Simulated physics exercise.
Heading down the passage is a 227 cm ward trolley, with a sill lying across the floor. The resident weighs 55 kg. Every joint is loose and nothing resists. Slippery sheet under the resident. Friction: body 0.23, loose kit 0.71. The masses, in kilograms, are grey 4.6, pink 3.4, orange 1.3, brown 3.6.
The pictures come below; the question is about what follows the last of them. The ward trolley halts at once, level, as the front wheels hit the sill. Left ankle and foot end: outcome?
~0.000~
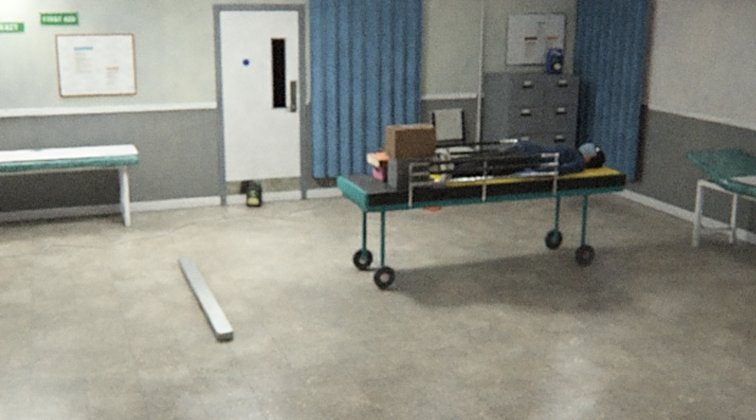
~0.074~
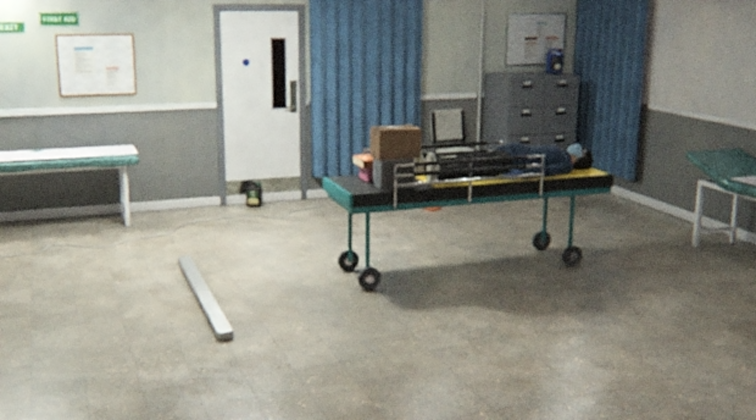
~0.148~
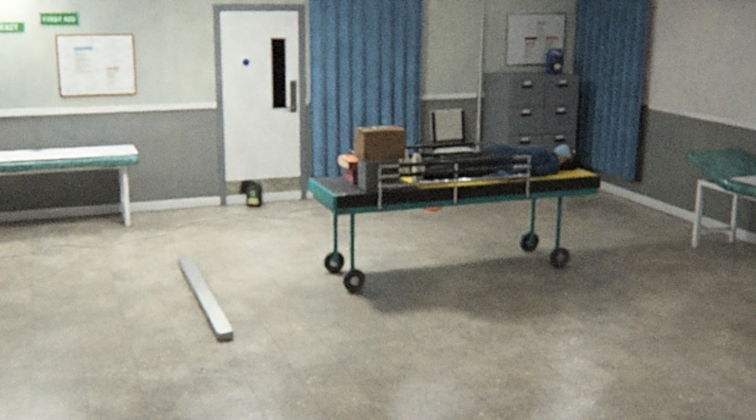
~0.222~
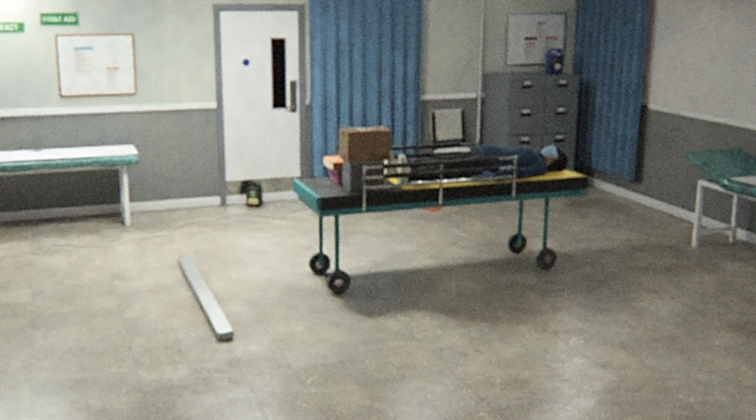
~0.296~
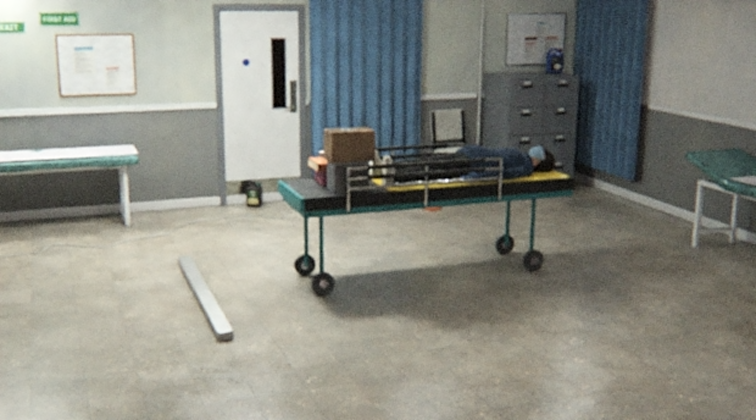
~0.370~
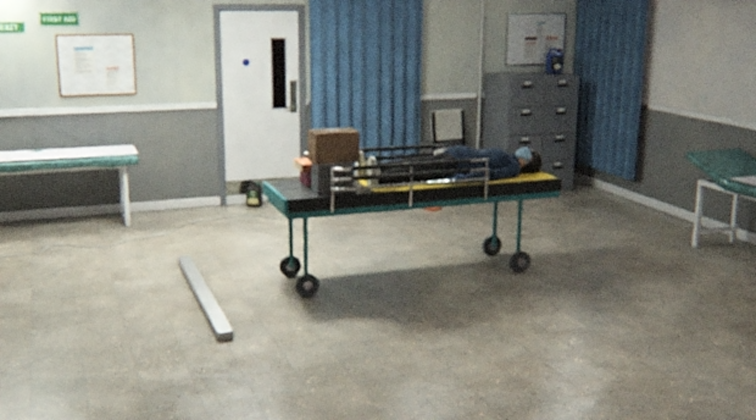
Halts short.
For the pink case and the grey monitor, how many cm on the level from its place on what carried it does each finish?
Lab note: Pink case at 30, grey monitor at 30.
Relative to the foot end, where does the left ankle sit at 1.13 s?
Short by some 35 cm.
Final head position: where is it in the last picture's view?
The head finishes close to (405, 171).
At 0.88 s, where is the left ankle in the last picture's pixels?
At that time it is near pixel (273, 187) in the last view.
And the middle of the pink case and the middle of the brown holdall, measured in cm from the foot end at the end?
Pink case short by 10, brown holdall short by 10.
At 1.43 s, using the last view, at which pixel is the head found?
(405, 171).
The jolt is at 0.73 s.
After 0.88 s the left ankle is 57 cm short of the foot end, near (273, 187) in the last picture's view; the orange folder 19 cm short of the foot end, tilted 0°.
After 1.13 s the left ankle is 34 cm short of the foot end, near (241, 189) in the last picture's view.
After 1.43 s the left ankle is 30 cm short of the foot end, near (236, 189) in the last picture's view; the orange folder 7 cm short of the foot end, tilted 0°.
When all is still (1.6 s), grey monitor stays on; pink case stays on; orange folder stays on; brown holdall stays on; left ankle stops short of the foot end.
